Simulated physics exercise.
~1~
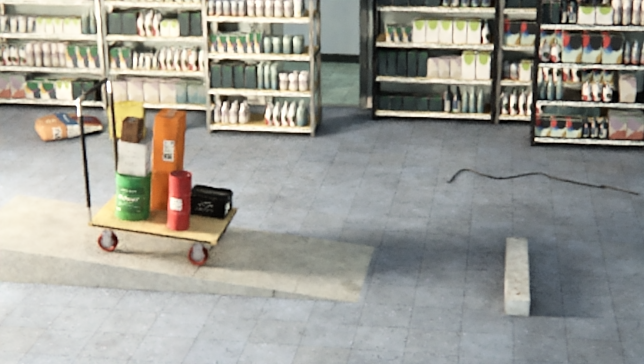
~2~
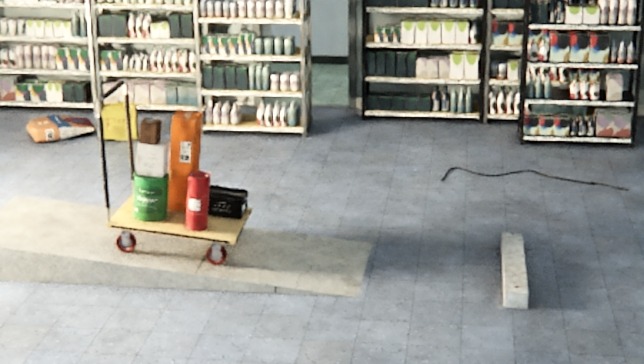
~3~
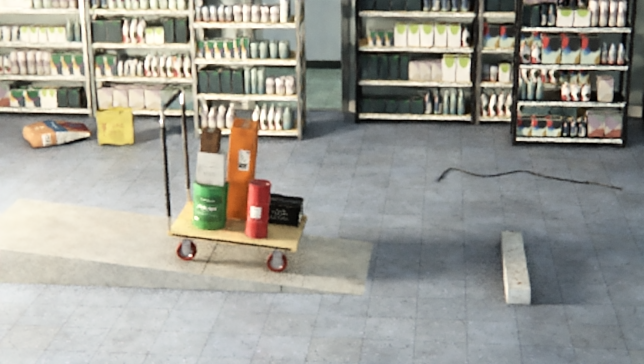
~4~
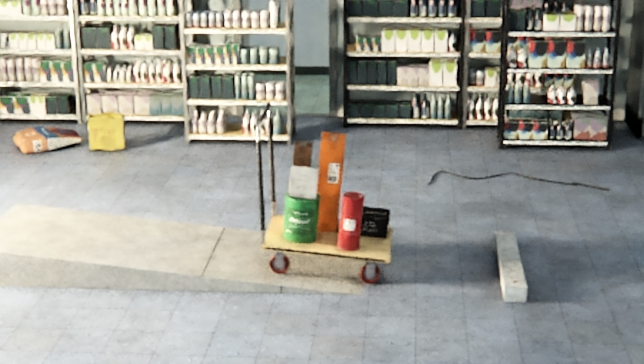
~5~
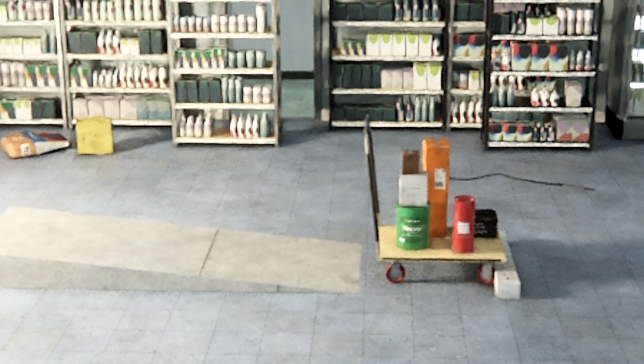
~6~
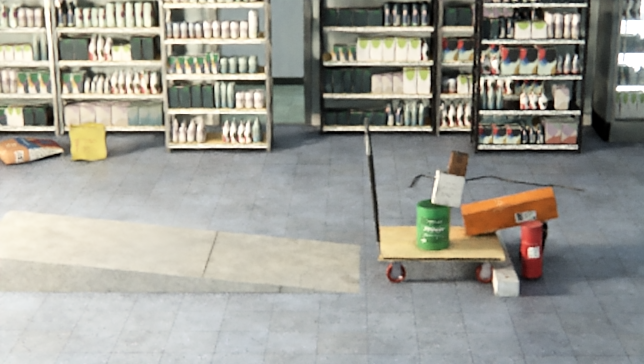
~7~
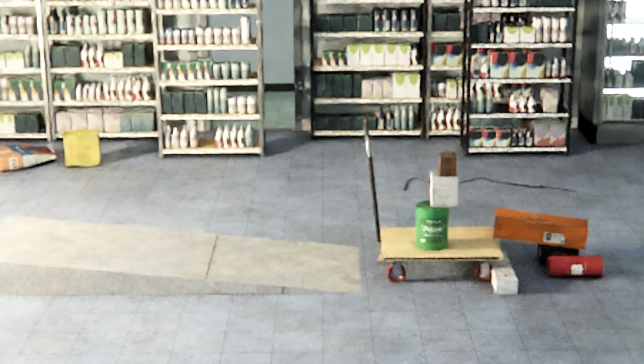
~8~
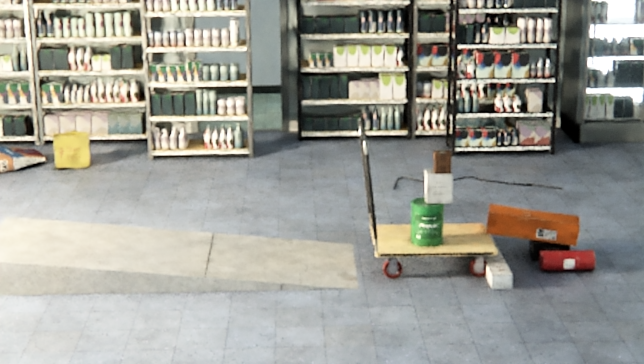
Loaded trolley rolling right down a low ramp, stopping at a kerb and spilling orange box, red canister and black parcel.
